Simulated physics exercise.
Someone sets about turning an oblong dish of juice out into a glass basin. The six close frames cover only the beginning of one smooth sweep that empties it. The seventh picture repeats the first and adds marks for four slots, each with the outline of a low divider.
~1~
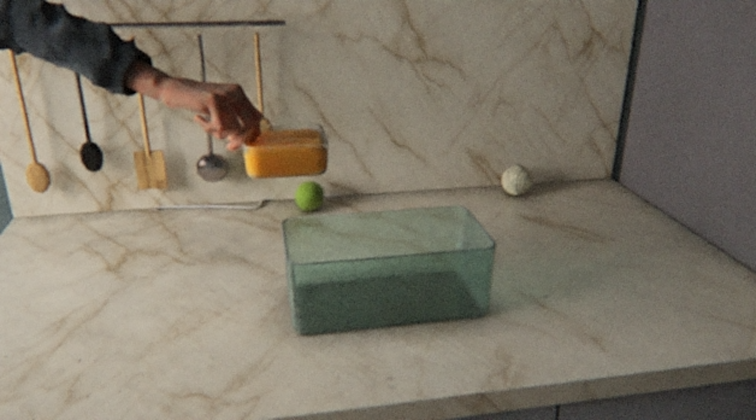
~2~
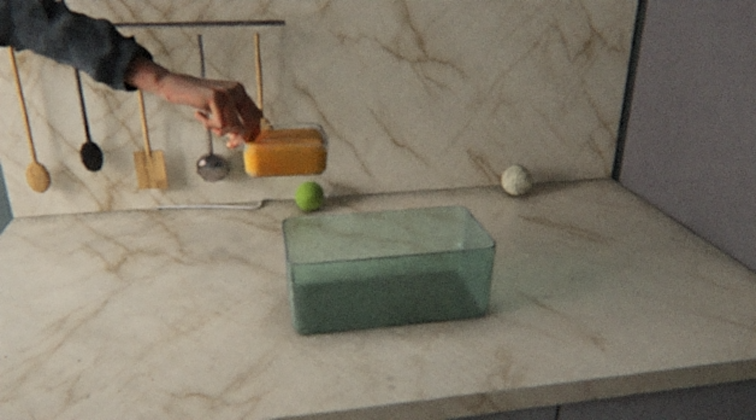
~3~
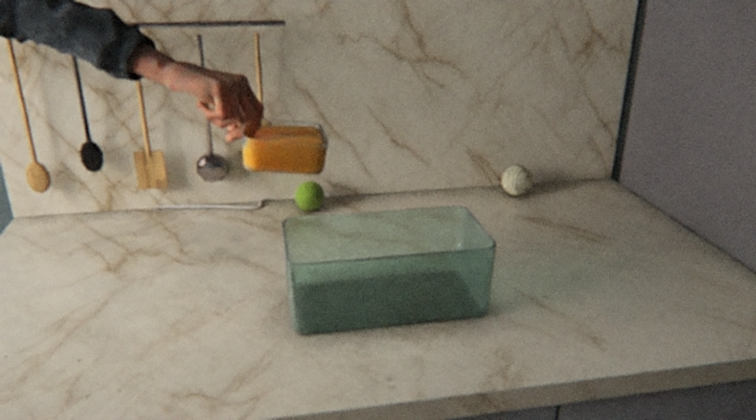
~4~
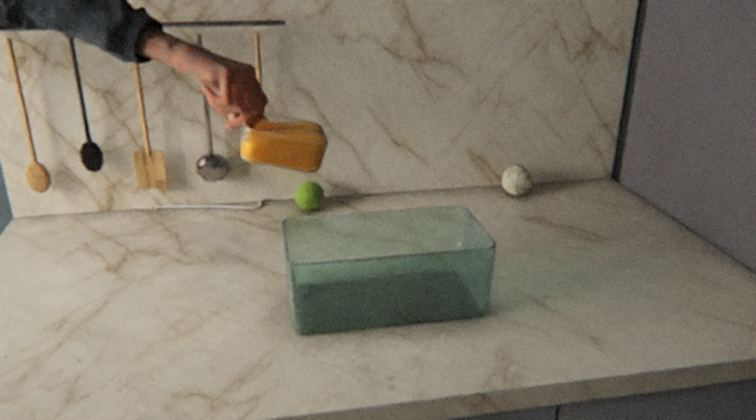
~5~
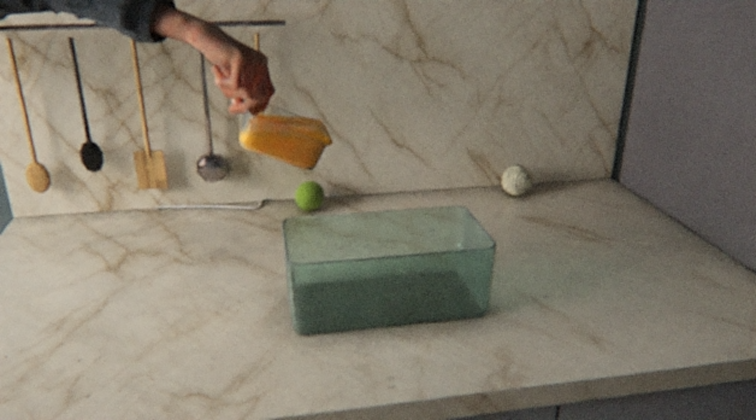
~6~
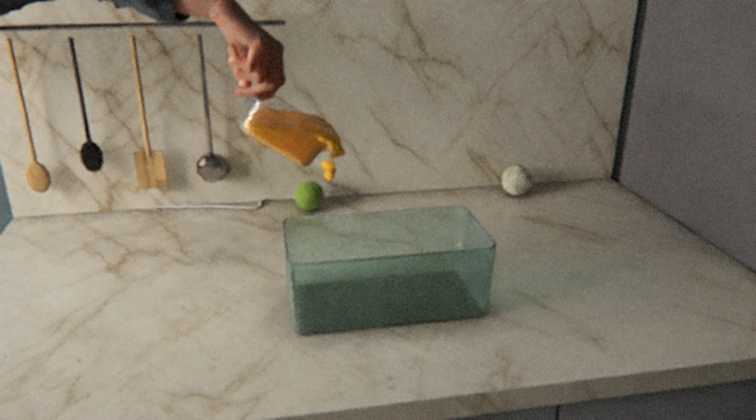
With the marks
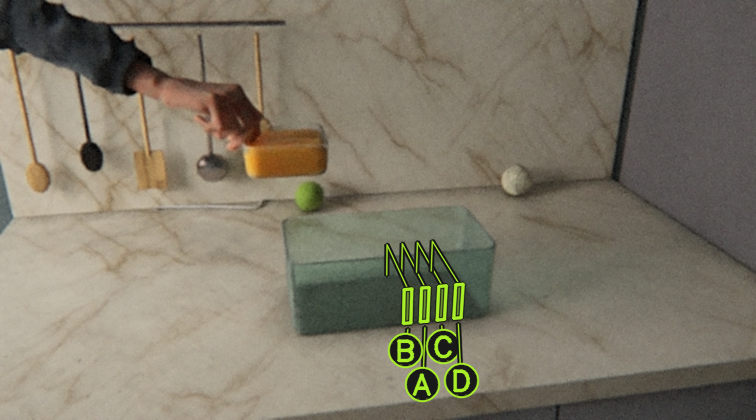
A hand tilting an oblong dish of orange juice rightward above a glass basin, juice beginning to run over its lip.
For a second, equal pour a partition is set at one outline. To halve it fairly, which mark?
Take B.
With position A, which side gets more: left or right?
The left one.
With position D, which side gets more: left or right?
The left one.
On the marked copy, A at (424, 327); B at (407, 329); C at (441, 325); D at (458, 323).
For position A, about 95 % ends left of the wall and 3 % right of it.
For position B, about 54 % ends left of the wall and 43 % right of it.
For position C, about 96 % ends left of the wall and 3 % right of it.
For position D, about 95 % ends left of the wall and 3 % right of it.
